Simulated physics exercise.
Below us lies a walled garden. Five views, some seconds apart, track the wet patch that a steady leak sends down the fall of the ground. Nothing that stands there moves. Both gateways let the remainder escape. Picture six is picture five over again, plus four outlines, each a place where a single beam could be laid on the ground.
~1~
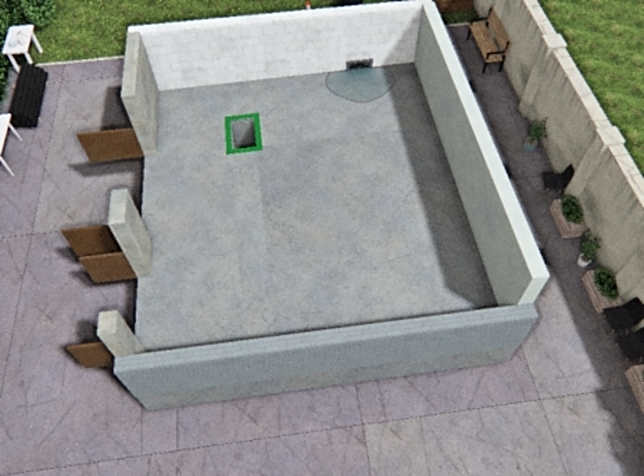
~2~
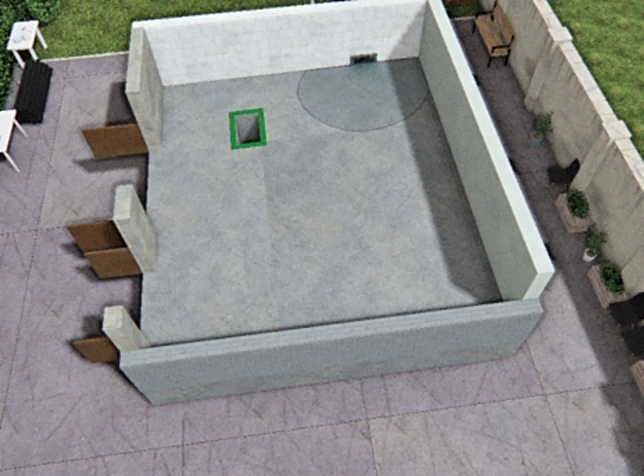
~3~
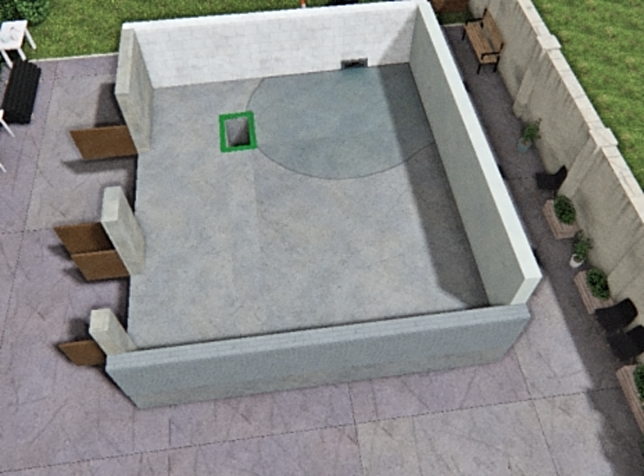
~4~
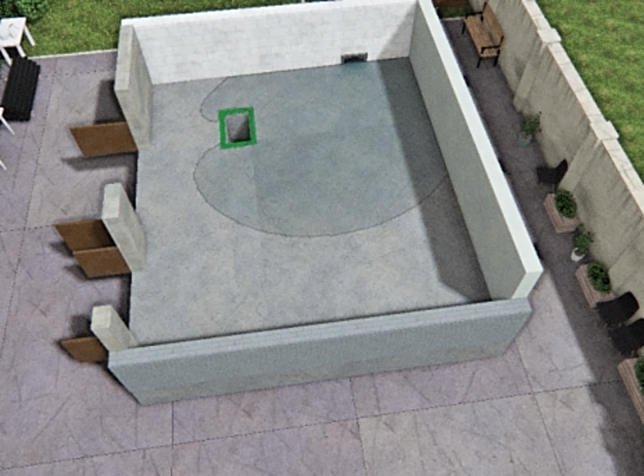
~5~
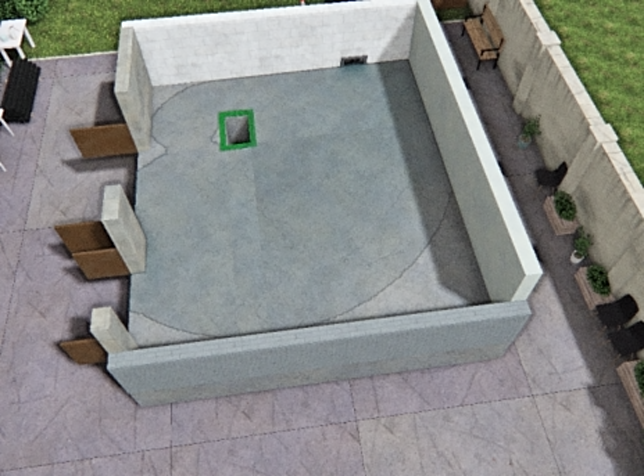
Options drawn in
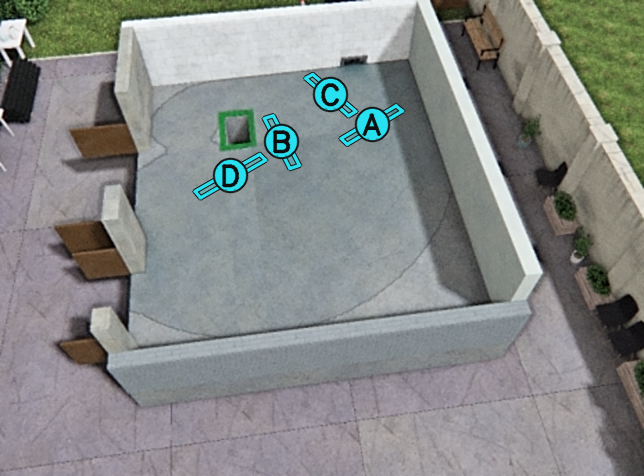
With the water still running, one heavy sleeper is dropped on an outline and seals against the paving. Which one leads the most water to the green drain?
The best spot is A.
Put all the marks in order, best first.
The order is A, D, B, C.
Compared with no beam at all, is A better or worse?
Spot A is better.
On the marked copy, A from (344, 141) to (399, 108); B from (268, 117) to (294, 166); C from (309, 76) to (352, 113); D from (197, 194) to (262, 157).
For spot A, about 31 % of the stream runs into the green drain, about 69 % out by the gates.
For spot B, about 10 % of the stream runs into the green drain, about 90 % out by the gates.
For spot C, about 7 % of the stream runs into the green drain, about 93 % out by the gates.
For spot D, about 20 % of the stream runs into the green drain, about 80 % out by the gates.
